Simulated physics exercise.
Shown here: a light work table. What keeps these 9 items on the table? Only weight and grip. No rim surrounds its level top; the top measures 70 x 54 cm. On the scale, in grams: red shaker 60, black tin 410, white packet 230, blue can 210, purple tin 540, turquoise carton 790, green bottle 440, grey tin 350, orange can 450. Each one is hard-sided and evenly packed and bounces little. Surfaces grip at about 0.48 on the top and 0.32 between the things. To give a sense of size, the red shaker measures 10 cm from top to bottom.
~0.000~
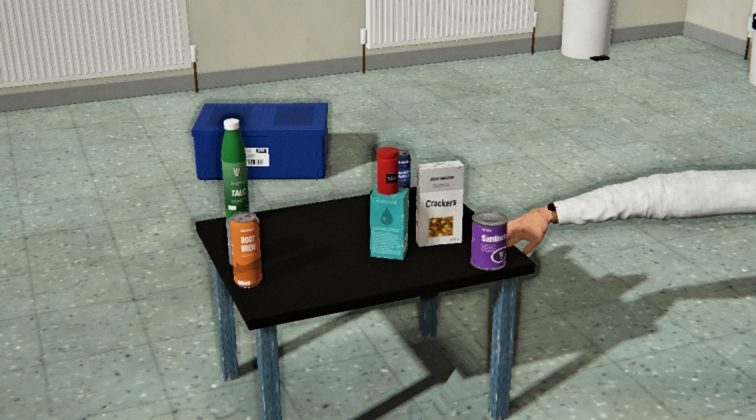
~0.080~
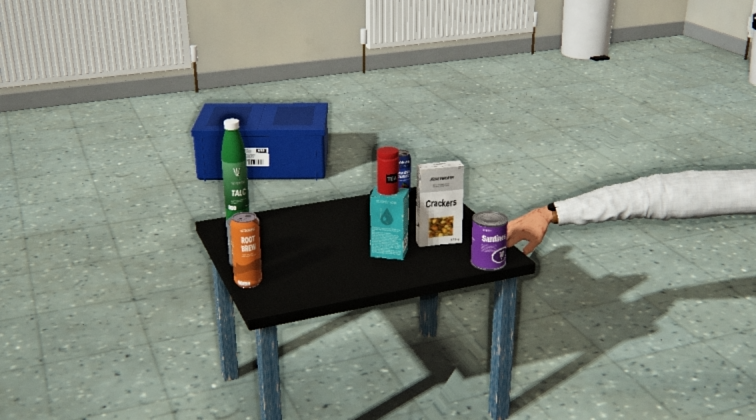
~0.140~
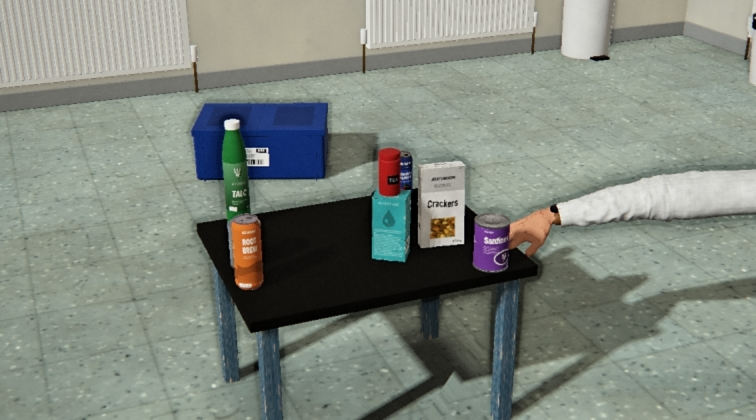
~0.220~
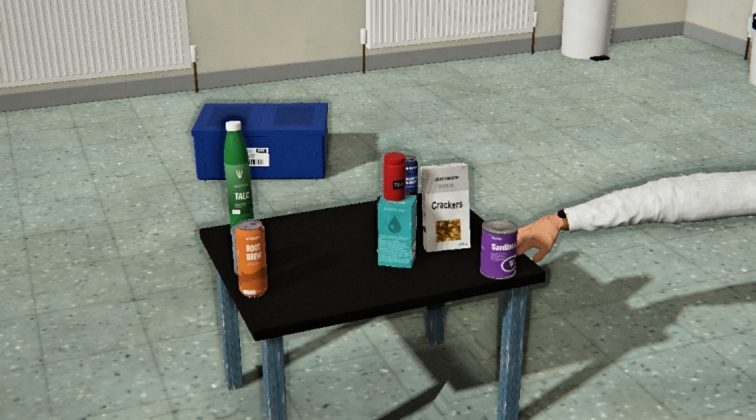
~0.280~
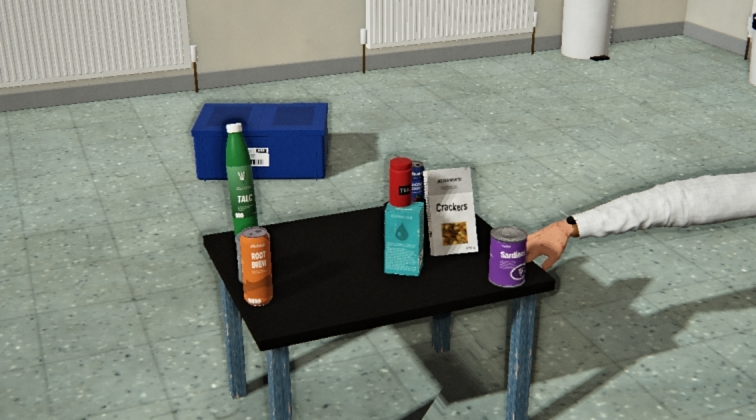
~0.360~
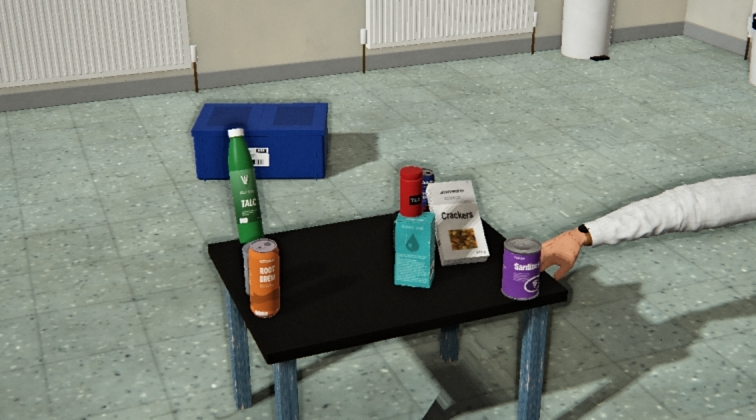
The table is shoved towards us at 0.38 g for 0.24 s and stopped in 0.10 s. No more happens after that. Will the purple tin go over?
Most likely it fails to stay up.
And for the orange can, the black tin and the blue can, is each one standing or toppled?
Well, the orange can tumbles down, the black tin holds steady, and the blue can tumbles down.
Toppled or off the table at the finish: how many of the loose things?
All told, 5.
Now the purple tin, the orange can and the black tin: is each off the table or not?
Afterwards, the purple tin leaves its support, the orange can stays on its support, and the black tin stays on its support.
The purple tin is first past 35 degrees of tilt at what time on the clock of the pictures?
At about 0.6 s.
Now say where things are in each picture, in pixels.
Purple tin (489, 240); red shaker (388, 171), in the first picture.
White packet (439, 204), in the second picture.
Table along by 1 cm; white packet (441, 205); turquoise carton (391, 225), in the third picture.
Table along by 5 cm; white packet (446, 207) leaning 11°, in the fourth picture.
Table along by 9 cm; white packet (450, 211) leaning 24°; red shaker (401, 182), in the fifth picture.
Table along by 14 cm; purple tin (521, 268); white packet (457, 222) leaning 51°, in the sixth picture.
After 0.46 s, table along by 15 cm; purple tin leaning 9° near (530, 275); white packet on its side; orange can leaning 35°.
After 0.86 s, table along by 15 cm; purple tin now off the table; orange can on its side; white packet on its side.
After 1.86 s, table along by 15 cm; blue can on its side; green bottle on its side; orange can on its side.
At rest (2.5 s), off the table and tipped over, blue can and purple tin; tipped over on the table, white packet, green bottle and orange can; not toppled but over 5 cm from the start, red shaker; the other 3 in place, give or take 5 cm.
